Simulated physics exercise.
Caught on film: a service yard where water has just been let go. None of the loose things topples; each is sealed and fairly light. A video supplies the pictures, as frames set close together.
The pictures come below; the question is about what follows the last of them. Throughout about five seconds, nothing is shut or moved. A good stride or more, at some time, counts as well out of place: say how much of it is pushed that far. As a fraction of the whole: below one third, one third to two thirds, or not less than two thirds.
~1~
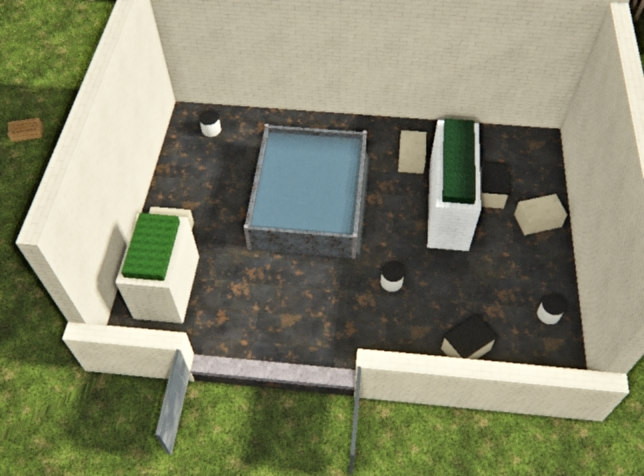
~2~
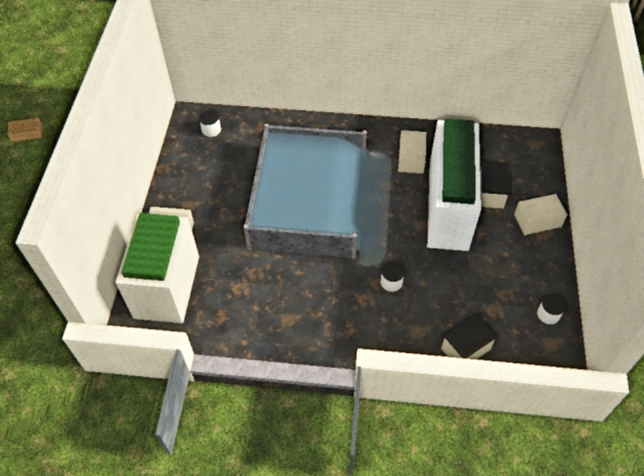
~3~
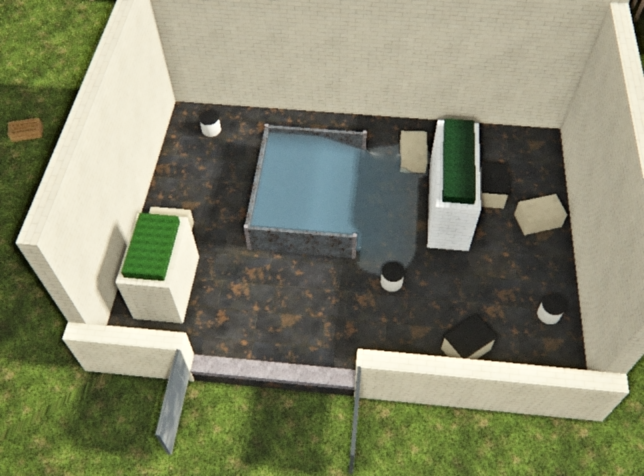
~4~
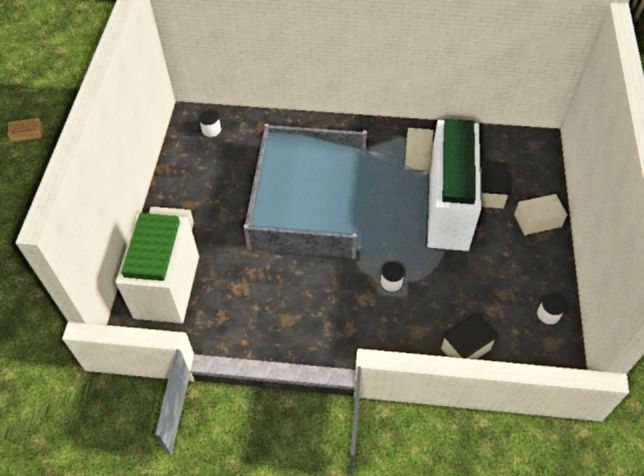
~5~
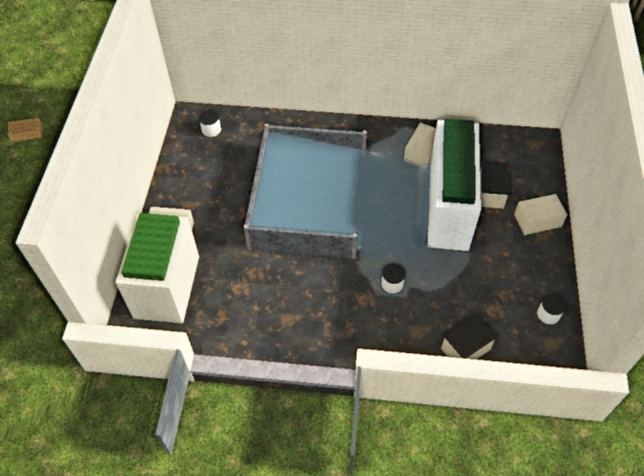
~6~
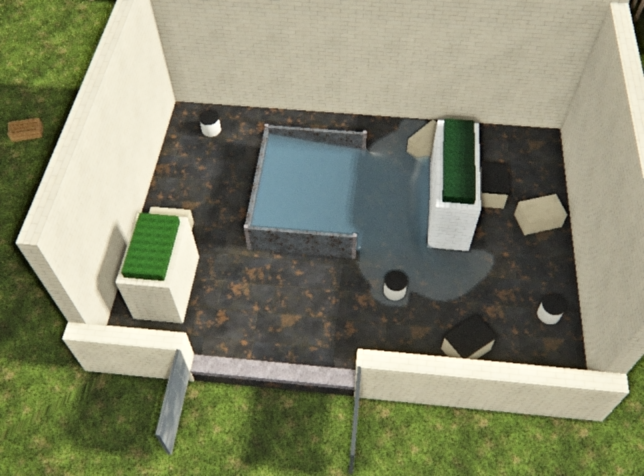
The fraction is not less than two thirds.
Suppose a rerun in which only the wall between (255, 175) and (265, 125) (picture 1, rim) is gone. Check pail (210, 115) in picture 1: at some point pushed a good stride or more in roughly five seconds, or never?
Went the full distance.
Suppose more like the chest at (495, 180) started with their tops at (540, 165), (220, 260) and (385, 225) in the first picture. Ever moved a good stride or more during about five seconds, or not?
The answers, in order, are displaced a stride, remains nearby and displaced a stride.
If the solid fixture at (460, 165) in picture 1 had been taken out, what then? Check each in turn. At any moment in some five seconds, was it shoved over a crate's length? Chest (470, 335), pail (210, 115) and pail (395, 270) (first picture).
Going through them in order: First got well clear, second kept nearby, third got well clear.
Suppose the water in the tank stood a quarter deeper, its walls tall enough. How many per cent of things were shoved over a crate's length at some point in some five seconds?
Estimate: Around 80 in a hundred.
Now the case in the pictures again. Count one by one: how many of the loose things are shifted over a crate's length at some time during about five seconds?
I count 6.
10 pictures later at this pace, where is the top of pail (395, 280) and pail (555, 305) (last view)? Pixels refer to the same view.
Estimated: (386, 351); (578, 319).
A moment on, 1 of 8 are well off their spots; 0 afloat.
Next, 2 of 8 are well off their spots; 4 afloat.
Later, 3 of 8 are well off their spots; 2 afloat.
In the end, 6 of 8 are well off their spots, and 6 have been at some point; 5 afloat.
